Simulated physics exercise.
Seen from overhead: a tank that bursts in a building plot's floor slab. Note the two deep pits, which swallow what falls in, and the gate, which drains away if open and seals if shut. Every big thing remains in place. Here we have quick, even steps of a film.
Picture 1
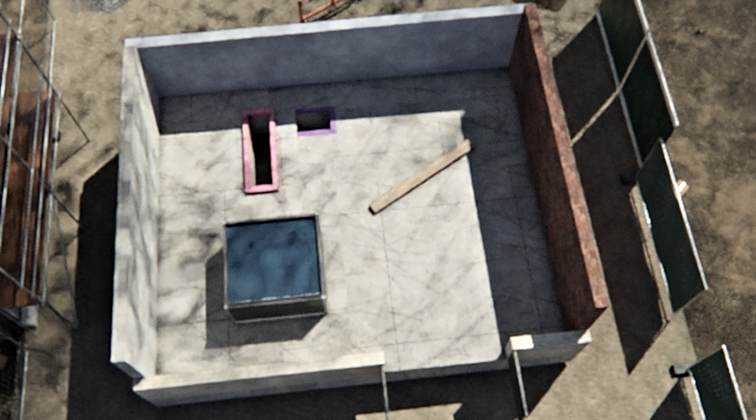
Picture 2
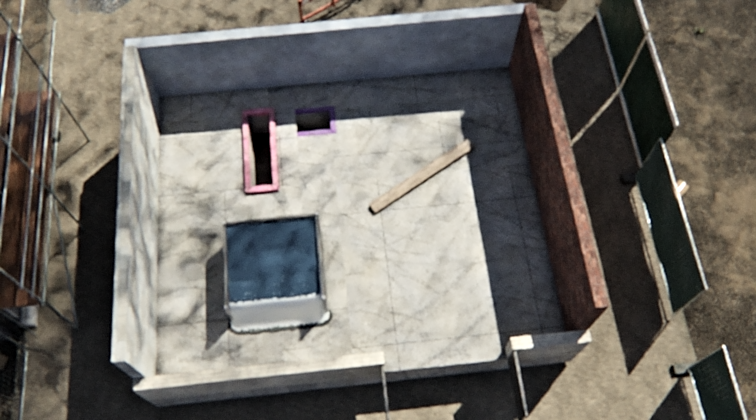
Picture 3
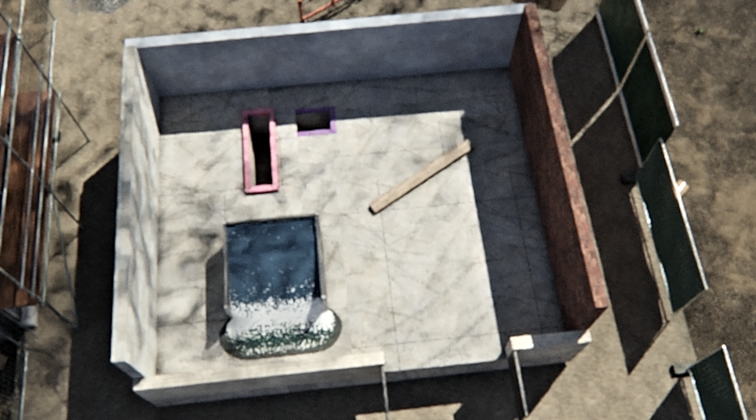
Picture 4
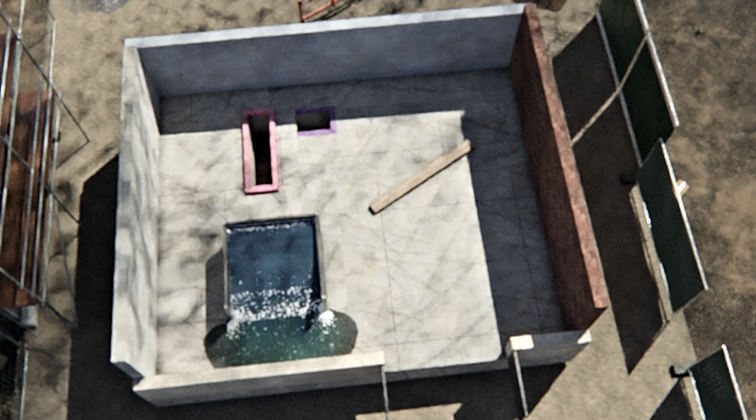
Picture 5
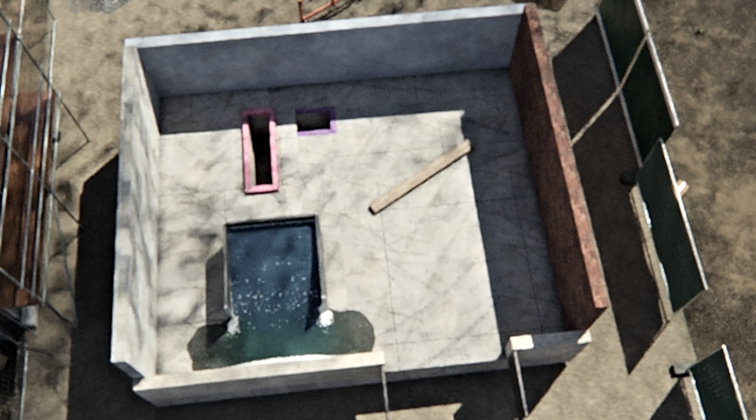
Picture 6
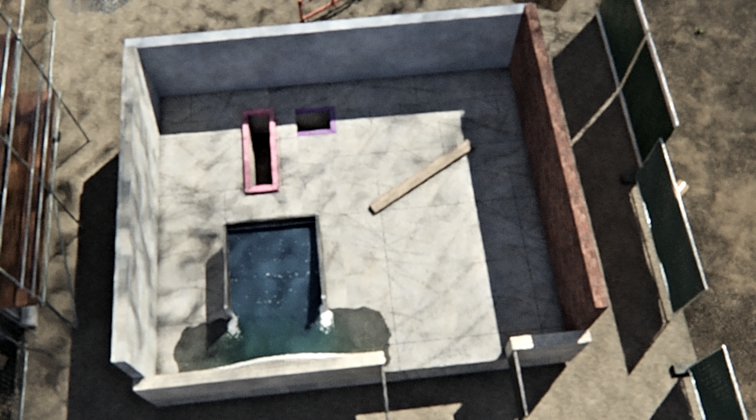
A tank of dark water on a pale floor slab burst open along its near side, and the water gushed out in a white froth, then spread left and right along the low front wall.
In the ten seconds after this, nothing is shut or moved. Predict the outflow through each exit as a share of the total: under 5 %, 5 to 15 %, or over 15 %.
Prediction: The gate passes 5 to 15 %; the pink pit passes under 5 %; the purple pit passes under 5 %.
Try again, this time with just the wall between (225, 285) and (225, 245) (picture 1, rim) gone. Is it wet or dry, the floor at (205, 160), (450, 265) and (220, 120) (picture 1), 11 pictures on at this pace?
Soaked, then unsoaked, then soaked.
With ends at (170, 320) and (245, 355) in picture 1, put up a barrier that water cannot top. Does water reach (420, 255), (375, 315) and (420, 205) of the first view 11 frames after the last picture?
In the order given, the spots are swamped, swamped and spared.
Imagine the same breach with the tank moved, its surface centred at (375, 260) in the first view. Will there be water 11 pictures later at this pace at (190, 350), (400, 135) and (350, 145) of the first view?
In order: Inundated, then unflooded, then unflooded.
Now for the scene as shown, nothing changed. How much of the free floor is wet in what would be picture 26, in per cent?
Roughly 55 %.
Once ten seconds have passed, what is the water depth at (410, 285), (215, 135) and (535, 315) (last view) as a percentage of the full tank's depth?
First spot roughly 2 %, second 10 %, third 6 %.
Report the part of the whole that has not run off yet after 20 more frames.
My estimate is some 96 percent.
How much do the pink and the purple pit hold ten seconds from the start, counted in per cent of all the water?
About 0 percent for the first and about 2 percent for the second.
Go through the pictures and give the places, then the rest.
The first frame shows the tank at (273, 261) is whole and still.
In the second frame, the front is at (231, 324), out from the gap at (279, 311).
In the third frame, water pours out at (279, 311) and has run to (225, 341).
In the fourth frame, the front is at (214, 360), out from the gap at (279, 312).
In the fifth frame, water pours out at (280, 312) and has run to a hidden place.
In the sixth frame, water pours out at (280, 312) and has run to a hidden place.
A moment on, water covers 15 % of the floor; the gate 0 %, the pink pit 0 %, the purple pit 0 %.
Next, water covers 30 % of the floor; the gate 2 %, the pink pit 0 %, the purple pit 0 %.
Then, water covers 55 % of the floor; the gate 5 %, the pink pit 0 %, the purple pit 0 %.
Later, water covers 70 % of the floor; the gate 7 %, the pink pit 0 %, the purple pit 1 %.
In the end, water covers 85 % of the floor; the gate 10 %, the pink pit 1 %, the purple pit 2 %.
